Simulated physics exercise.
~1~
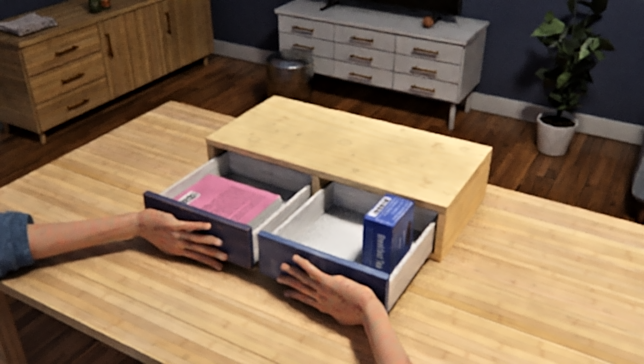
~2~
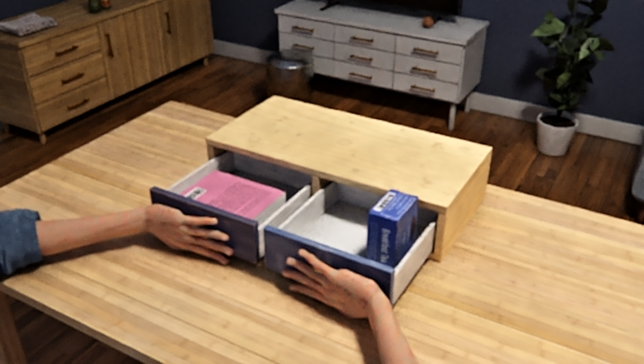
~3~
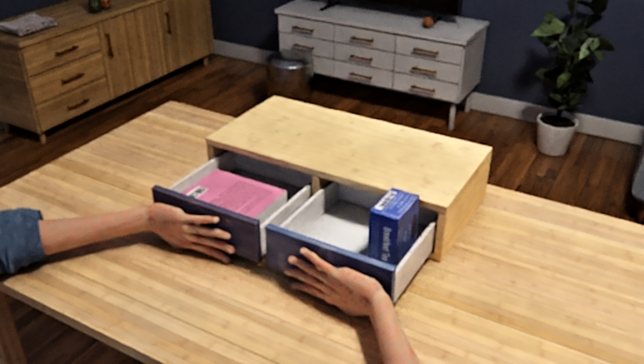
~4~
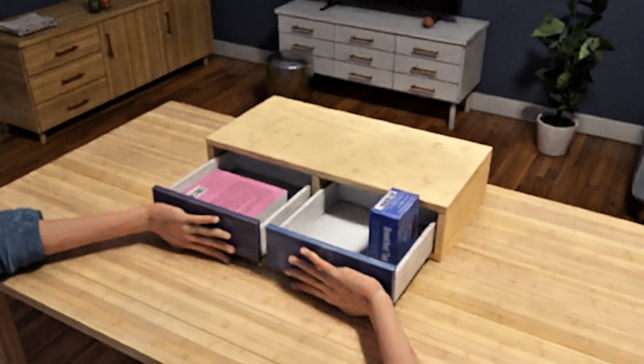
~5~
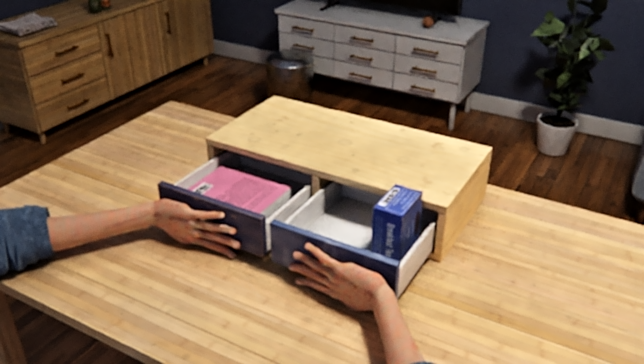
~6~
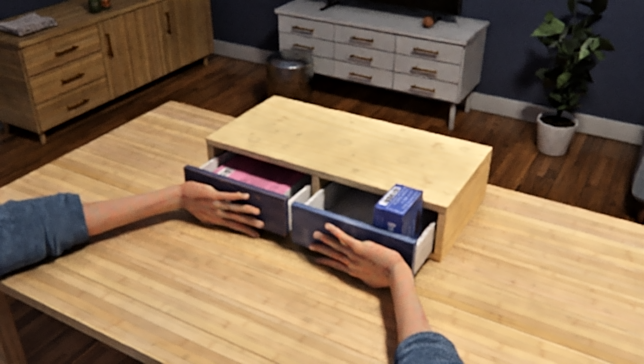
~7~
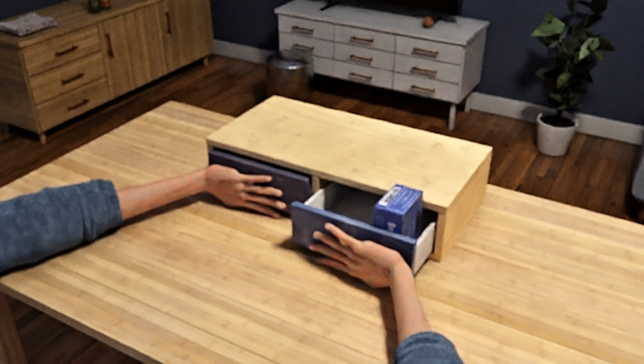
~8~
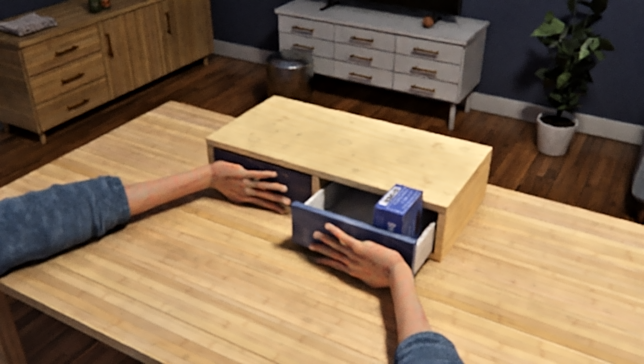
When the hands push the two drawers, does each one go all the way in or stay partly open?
The left drawer goes all the way in and sits flush, while the right drawer stays partly open.
